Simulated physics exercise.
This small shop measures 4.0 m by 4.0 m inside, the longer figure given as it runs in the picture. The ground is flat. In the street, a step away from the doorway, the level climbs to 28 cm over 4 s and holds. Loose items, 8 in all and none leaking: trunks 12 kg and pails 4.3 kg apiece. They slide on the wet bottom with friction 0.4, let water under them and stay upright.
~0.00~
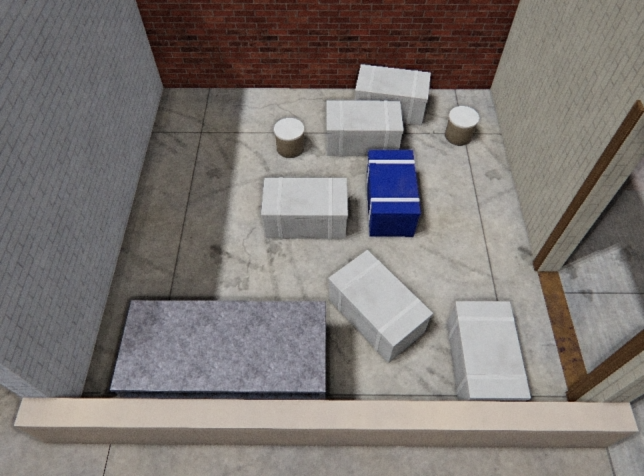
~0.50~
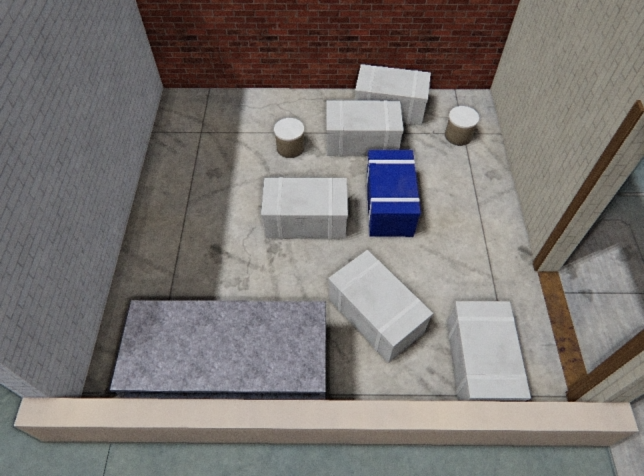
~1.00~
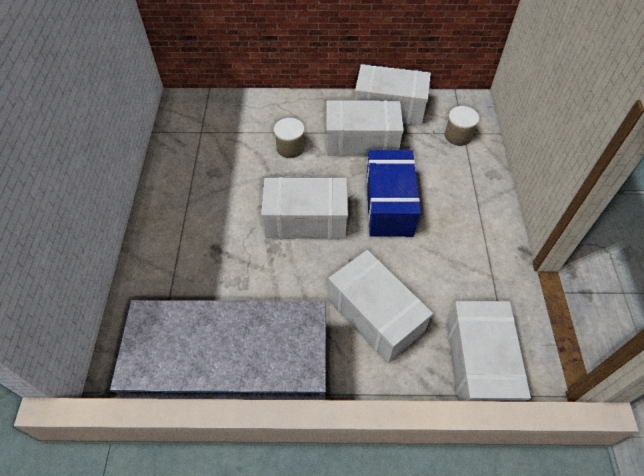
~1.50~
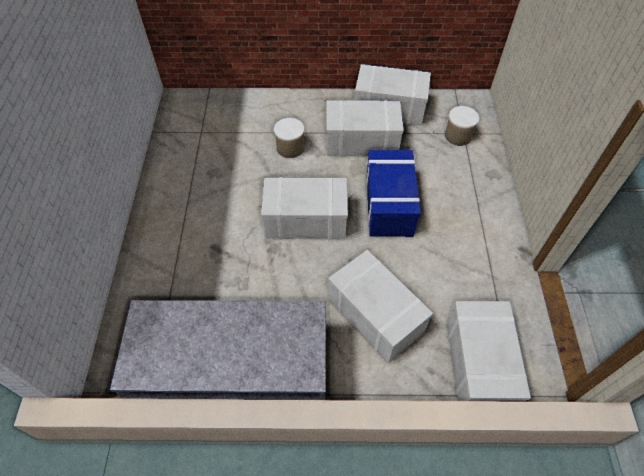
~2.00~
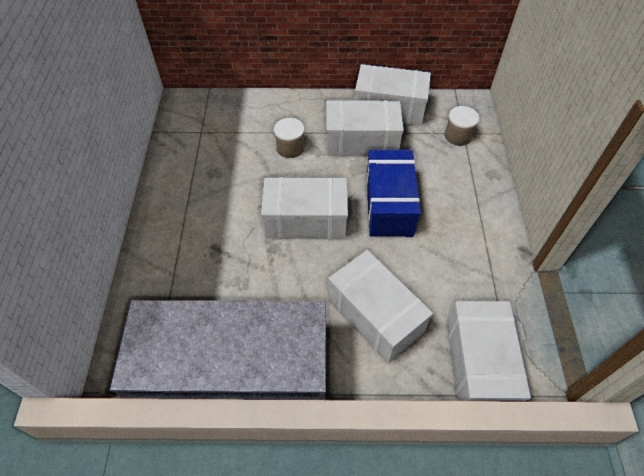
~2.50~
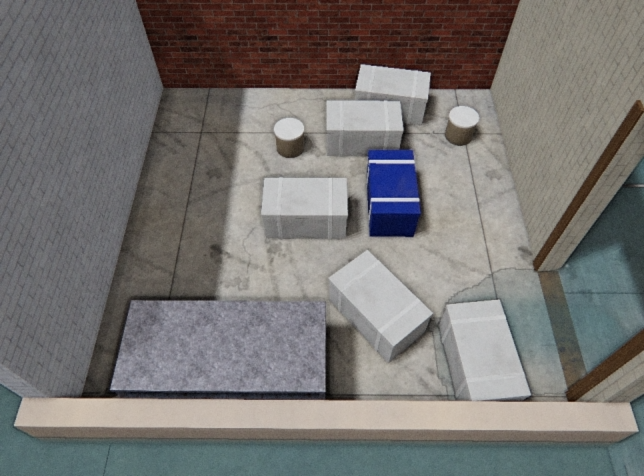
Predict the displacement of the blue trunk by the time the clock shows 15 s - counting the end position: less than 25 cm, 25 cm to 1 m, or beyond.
The blue trunk moves a short way.
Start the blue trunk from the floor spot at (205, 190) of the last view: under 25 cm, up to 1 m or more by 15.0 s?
It travels far.
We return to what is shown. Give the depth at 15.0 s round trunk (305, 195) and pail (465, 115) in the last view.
About 14 and 23 cm.
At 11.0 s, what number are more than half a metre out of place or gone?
I count 8.
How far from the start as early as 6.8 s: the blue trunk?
About 120 cm.
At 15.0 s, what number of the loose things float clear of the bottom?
At that moment 8.
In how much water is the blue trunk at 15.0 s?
About 11 cm.
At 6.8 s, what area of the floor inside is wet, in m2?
About 13 m2.
After 3.5 s the blue trunk is near (393, 180), 0.0 m from its start, aground; 1 afloat.
After 6.8 s the blue trunk is near (311, 118), 1.2 m from its start, afloat; 3 afloat.
After 11.0 s the blue trunk is near (349, 127), 0.8 m from its start, afloat; 8 afloat.
After 15.0 s the blue trunk is near (384, 142), 0.4 m from its start, afloat; 8 afloat.
